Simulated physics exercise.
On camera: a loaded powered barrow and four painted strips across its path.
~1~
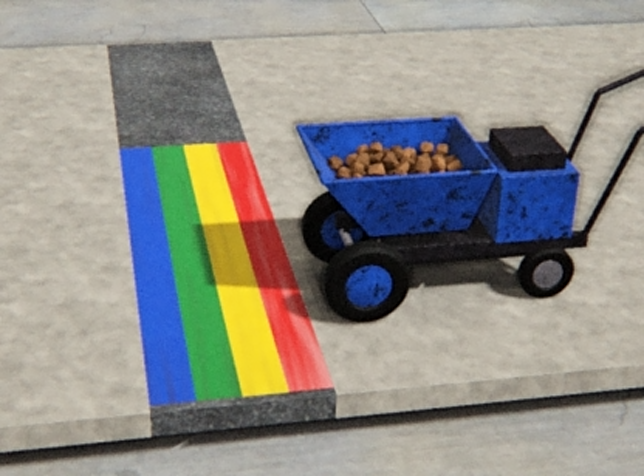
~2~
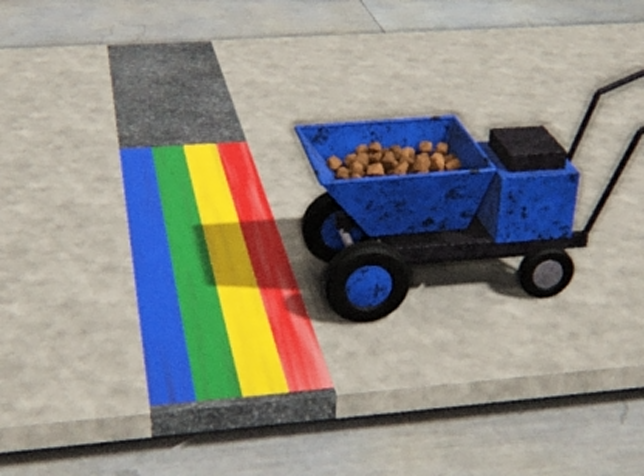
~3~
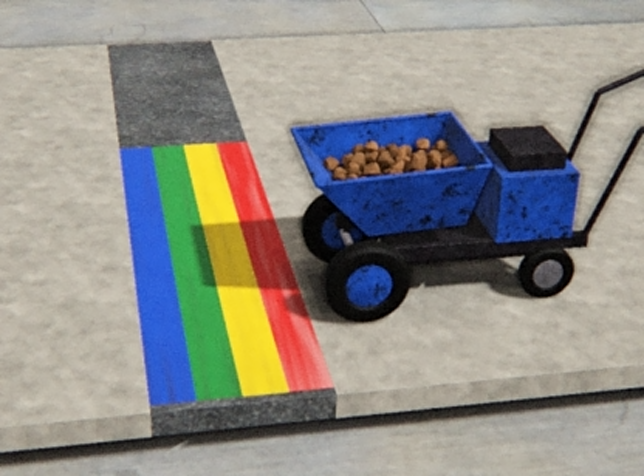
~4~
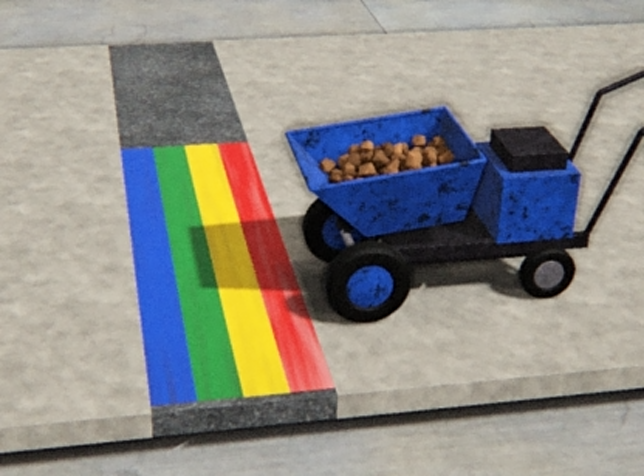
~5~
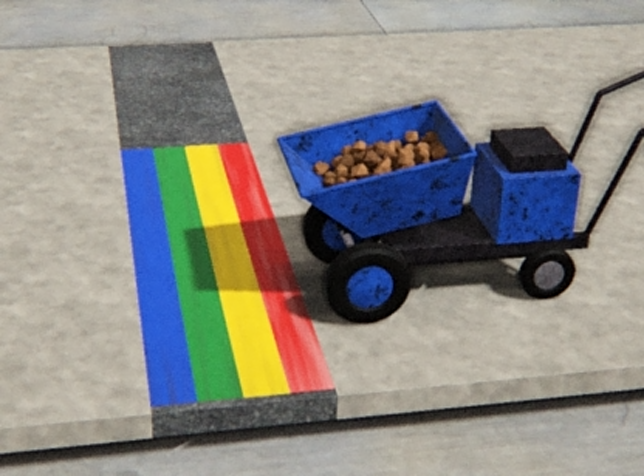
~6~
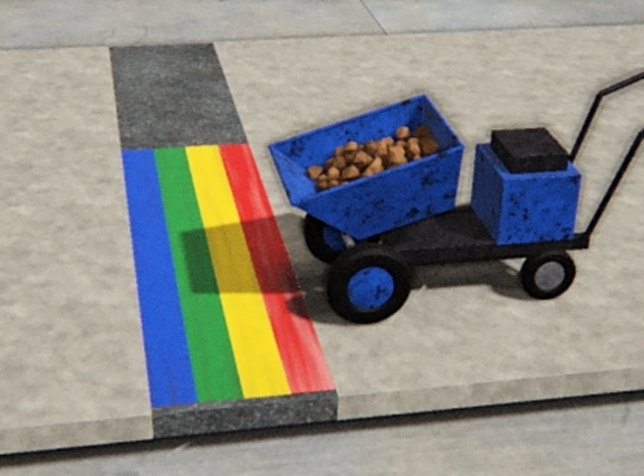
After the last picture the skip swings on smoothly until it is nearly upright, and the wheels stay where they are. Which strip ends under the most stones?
The heap favours the green strip.
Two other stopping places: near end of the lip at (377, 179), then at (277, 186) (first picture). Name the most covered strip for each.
First the strip in yellow, then the blue one.
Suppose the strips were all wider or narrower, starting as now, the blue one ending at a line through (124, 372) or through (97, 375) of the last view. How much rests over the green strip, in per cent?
About 40 and 40 per cent.
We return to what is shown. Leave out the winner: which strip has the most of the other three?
In second place: The blue strip.
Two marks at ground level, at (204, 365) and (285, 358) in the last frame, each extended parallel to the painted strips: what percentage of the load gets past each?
Roughly 40 per cent, and 70 per cent.
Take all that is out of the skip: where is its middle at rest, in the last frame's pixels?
Roughly at (184, 296).
Soon after the last picture, skip tipped steeply; all in the skip.
A little later, skip tipped right over; most in the skip; a stray few over the yellow strip; about a quarter over the green strip; a stray few over the blue strip.
Later still, skip tipped right over; about a quarter in the skip; a small part over the yellow strip; about a third over the green strip; about a quarter over the blue strip; a small part off the paint.
At rest, skip tipped right over; about a quarter in the skip; none over the red strip; a small part over the yellow strip; about a third over the green strip; about a quarter over the blue strip; a small part off the paint.
